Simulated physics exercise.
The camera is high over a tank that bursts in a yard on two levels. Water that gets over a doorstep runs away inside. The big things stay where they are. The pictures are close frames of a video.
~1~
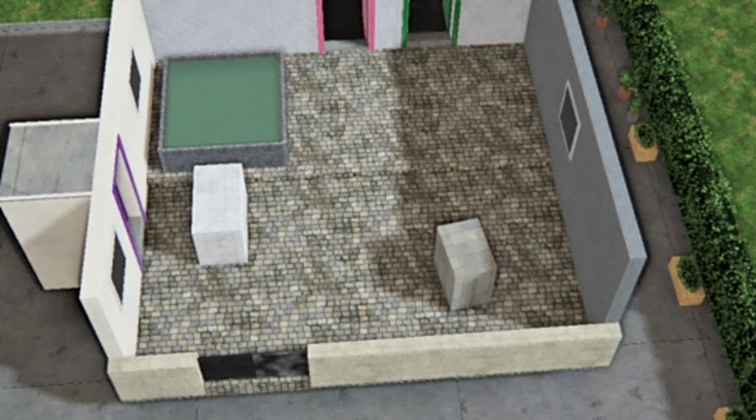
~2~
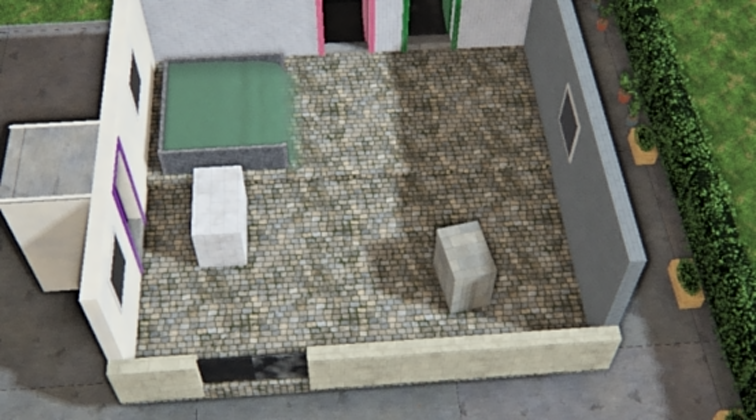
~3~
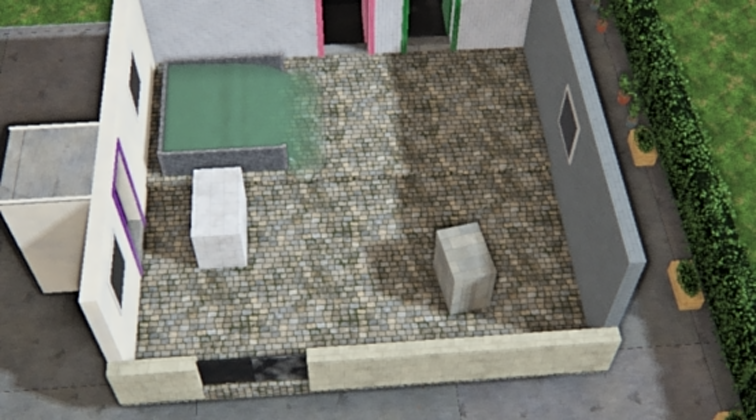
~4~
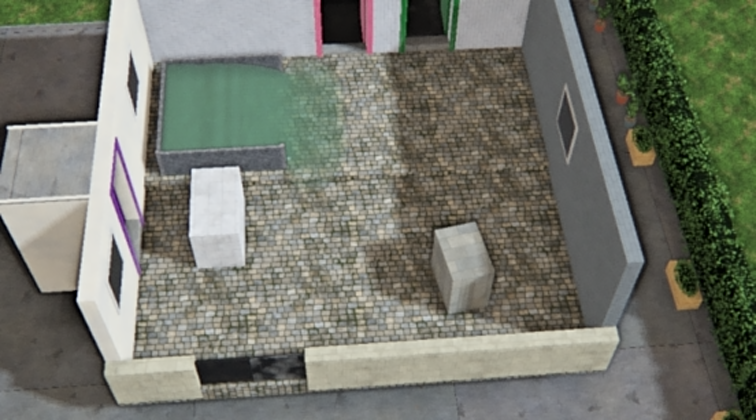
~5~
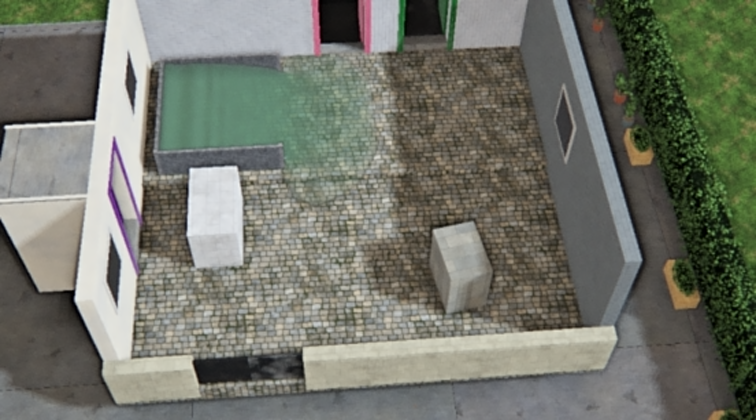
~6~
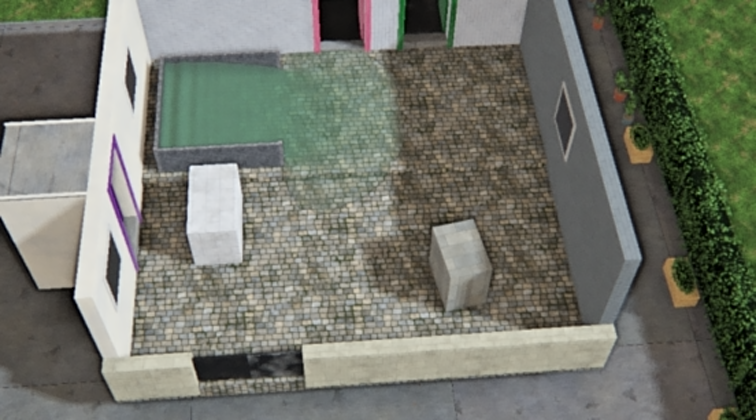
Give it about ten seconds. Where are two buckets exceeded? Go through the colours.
One by one: The purple door stays under that; the pink door takes more than that; the green door stays under that.
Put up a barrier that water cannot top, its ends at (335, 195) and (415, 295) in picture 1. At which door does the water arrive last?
That is the one in purple.
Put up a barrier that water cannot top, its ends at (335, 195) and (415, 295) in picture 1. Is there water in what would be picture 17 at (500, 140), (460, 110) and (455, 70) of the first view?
As listed: Under water, flooded, flooded.
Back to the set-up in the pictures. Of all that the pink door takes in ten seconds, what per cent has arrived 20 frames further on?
About 85 per cent.
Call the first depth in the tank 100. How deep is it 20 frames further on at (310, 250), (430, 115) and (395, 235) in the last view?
About 0, 10 and 4 per cent.
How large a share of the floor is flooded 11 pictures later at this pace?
Near 45 in a hundred.
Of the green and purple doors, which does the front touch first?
I say the green one.
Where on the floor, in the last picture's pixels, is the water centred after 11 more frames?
Near (343, 116).
A moment on, water covers 35 % of the floor; the purple door not reached, the pink door under two buckets in, the green door wet at the sill, nothing in.
Next, water covers 45 % of the floor; the purple door not reached, the pink door under two buckets in, the green door wet at the sill, nothing in.
Then, water covers 50 % of the floor; the purple door not reached, the pink door over two buckets in, the green door wet at the sill, nothing in.
Later, water covers 60 % of the floor; the purple door not reached, the pink door over two buckets in, the green door wet at the sill, nothing in.
In the end, water covers 90 % of the floor; the purple door wet at the sill, nothing in, the pink door over two buckets in, the green door wet at the sill, nothing in.
